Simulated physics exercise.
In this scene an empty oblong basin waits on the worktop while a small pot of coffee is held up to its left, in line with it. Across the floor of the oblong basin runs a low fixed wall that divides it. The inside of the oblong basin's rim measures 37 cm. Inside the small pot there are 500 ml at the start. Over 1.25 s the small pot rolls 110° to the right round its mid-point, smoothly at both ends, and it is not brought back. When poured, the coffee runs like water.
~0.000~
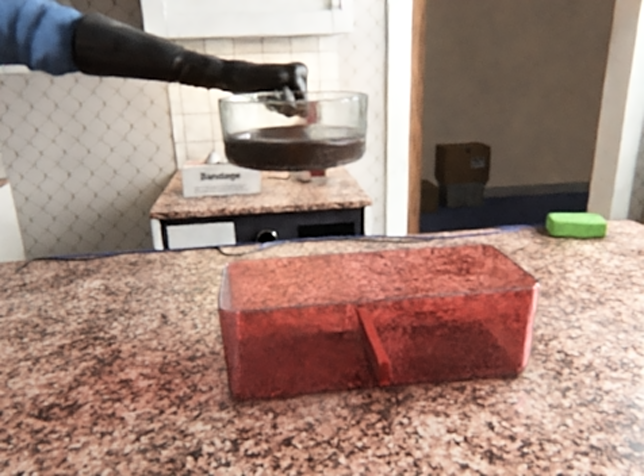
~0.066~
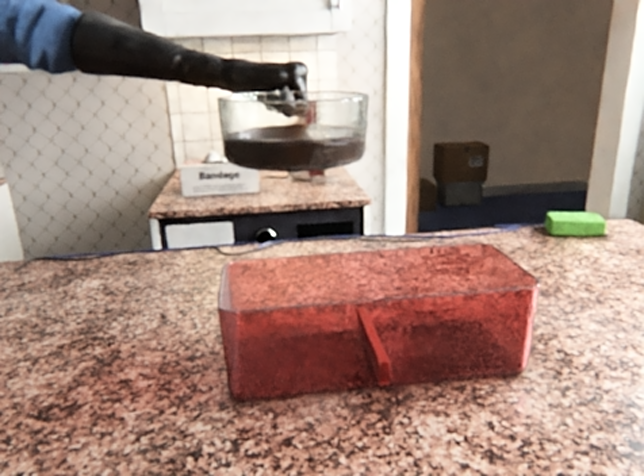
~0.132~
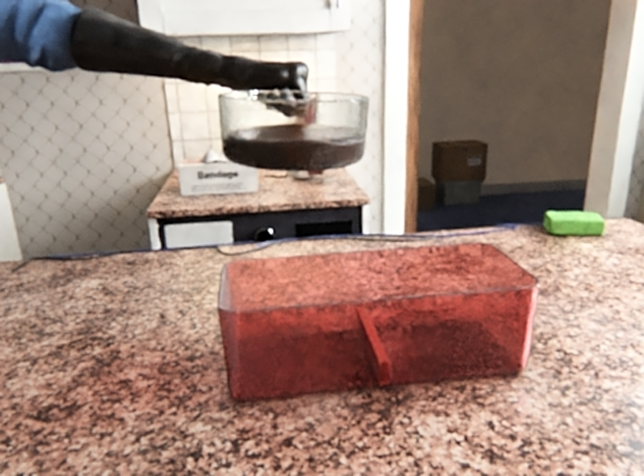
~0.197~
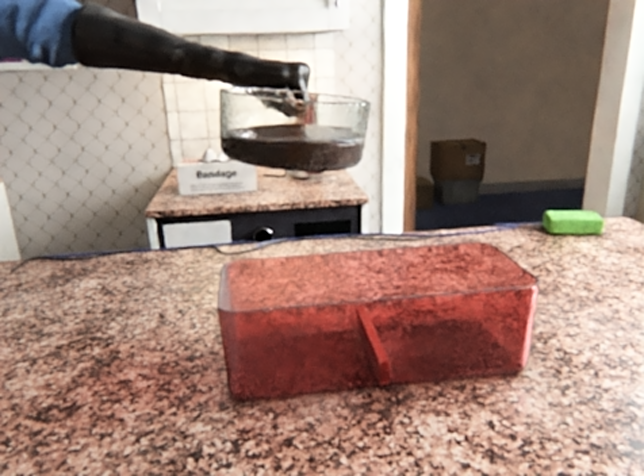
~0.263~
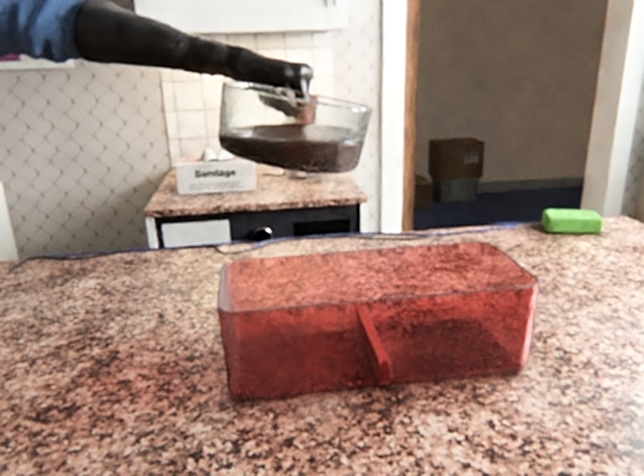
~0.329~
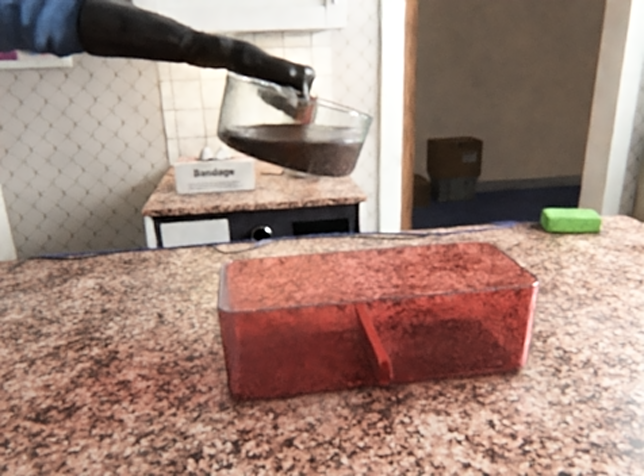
To begin with, a dark-gloved hand holds a small, clear pot of dark coffee nearly level above a speckled worktop, where a red, see-through oblong basin with a slanting divider sits. The hand then gradually tilts the pot to the right, its right edge dipping while the coffee stays inside.
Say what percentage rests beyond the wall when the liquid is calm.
Roughly 77 per cent rests beyond the wall.
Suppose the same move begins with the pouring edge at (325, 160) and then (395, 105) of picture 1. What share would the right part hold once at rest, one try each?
Some 25 and 90 per cent, in that order.
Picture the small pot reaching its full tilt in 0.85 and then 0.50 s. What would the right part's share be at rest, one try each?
Roughly 65 per cent the first time and 60 per cent the second.
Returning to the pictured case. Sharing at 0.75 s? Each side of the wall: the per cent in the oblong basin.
0 left and 12 right, roughly.
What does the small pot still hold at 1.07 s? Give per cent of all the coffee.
Roughly 8 per cent.
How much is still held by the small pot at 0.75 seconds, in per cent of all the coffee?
At that time about 54 in a hundred parts are still held.
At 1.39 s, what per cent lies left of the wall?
The left part holds close to 22 per cent.
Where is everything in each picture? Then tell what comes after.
Tilt 0°; pouring edge (366, 96); surface from (226, 136) to (362, 130); the oblong basin's rim runs from (222, 286) to (515, 264); the wall's top is at (372, 334), in the first frame.
Tilt 1°; pouring edge (366, 96); surface from (225, 136) to (362, 130), in the second frame.
Tilt 3°; pouring edge (367, 99); surface from (225, 134) to (361, 131), in the third frame.
Tilt 7°; pouring edge (368, 103); surface from (223, 133) to (360, 131), in the fourth frame.
Tilt 12°; pouring edge (369, 110); surface from (221, 131) to (360, 131), in the fifth frame.
Tilt 18°; pouring edge (370, 117); surface from (219, 130) to (361, 130), in the sixth frame.
After 0.75 s the tilt is 73° and 53 per cent is still to pour, 0 is left of the wall and 11 right of it.
After 1.07 s the tilt is 104° and 8 per cent is still to pour, 9 is left of the wall and 70 right of it.
After 1.39 s the tilt is 110° and 0 per cent is still to pour, 21 is left of the wall and 77 right of it.
After 1.75 s the tilt is 110° and 0 per cent is still to pour, 22 is left of the wall and 77 right of it.
In the end 22 per cent lies left of the wall, 77 right of it and 1 outside.
